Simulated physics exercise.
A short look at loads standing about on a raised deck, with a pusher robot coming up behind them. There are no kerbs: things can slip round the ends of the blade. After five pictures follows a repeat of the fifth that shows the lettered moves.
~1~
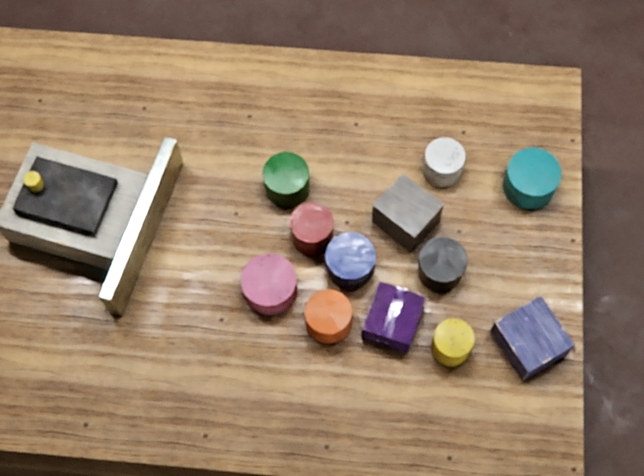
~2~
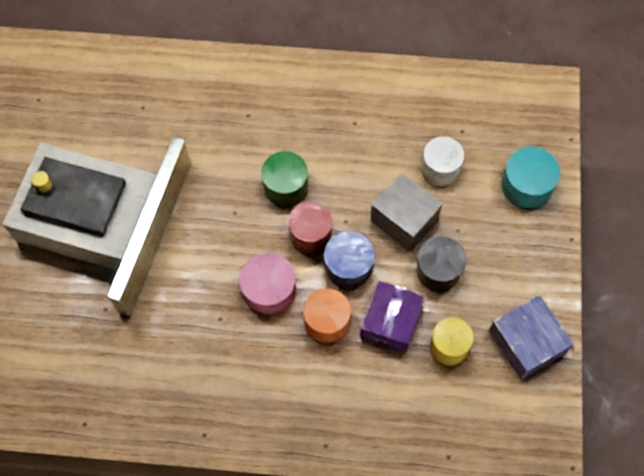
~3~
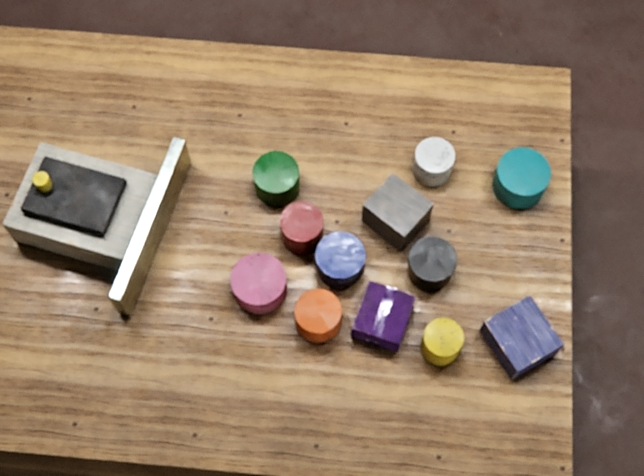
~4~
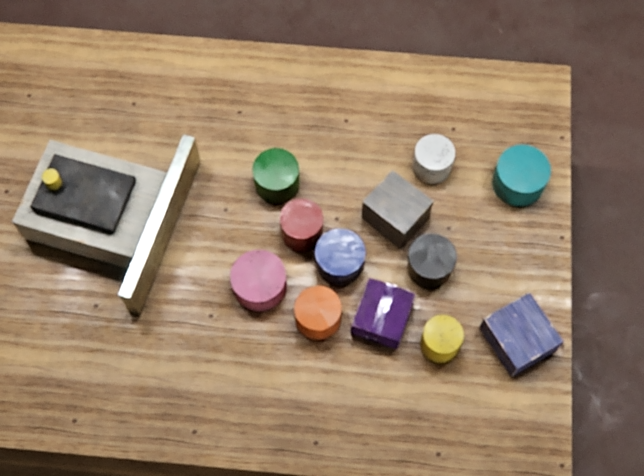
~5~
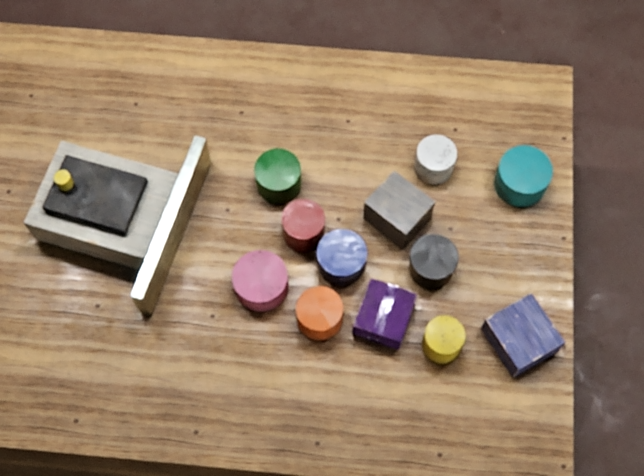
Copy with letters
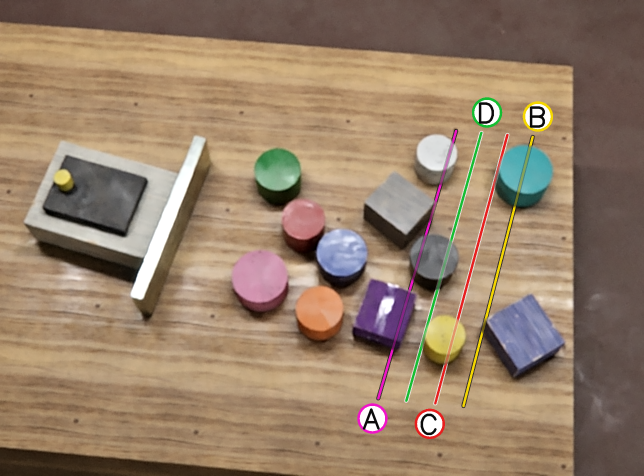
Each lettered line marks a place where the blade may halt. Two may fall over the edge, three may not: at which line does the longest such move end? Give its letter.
B is the last line within the limit.
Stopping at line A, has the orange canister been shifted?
Yes.
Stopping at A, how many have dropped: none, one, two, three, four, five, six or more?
By then, none.
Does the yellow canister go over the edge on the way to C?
By then, no.
On the copy, A at (420, 257); B at (500, 264); C at (473, 262); D at (446, 259).
On B. First, robot (220, 205); orange canister (340, 328); purple box (389, 317).
Then, robot (338, 215); yellow canister (501, 384); grey crate (486, 232).
Finally, robot (431, 223); grey crate (577, 249); black pail (570, 302); none fallen.
By contrast, A is within the limit but short; C is within the limit but short; D is within the limit but short.
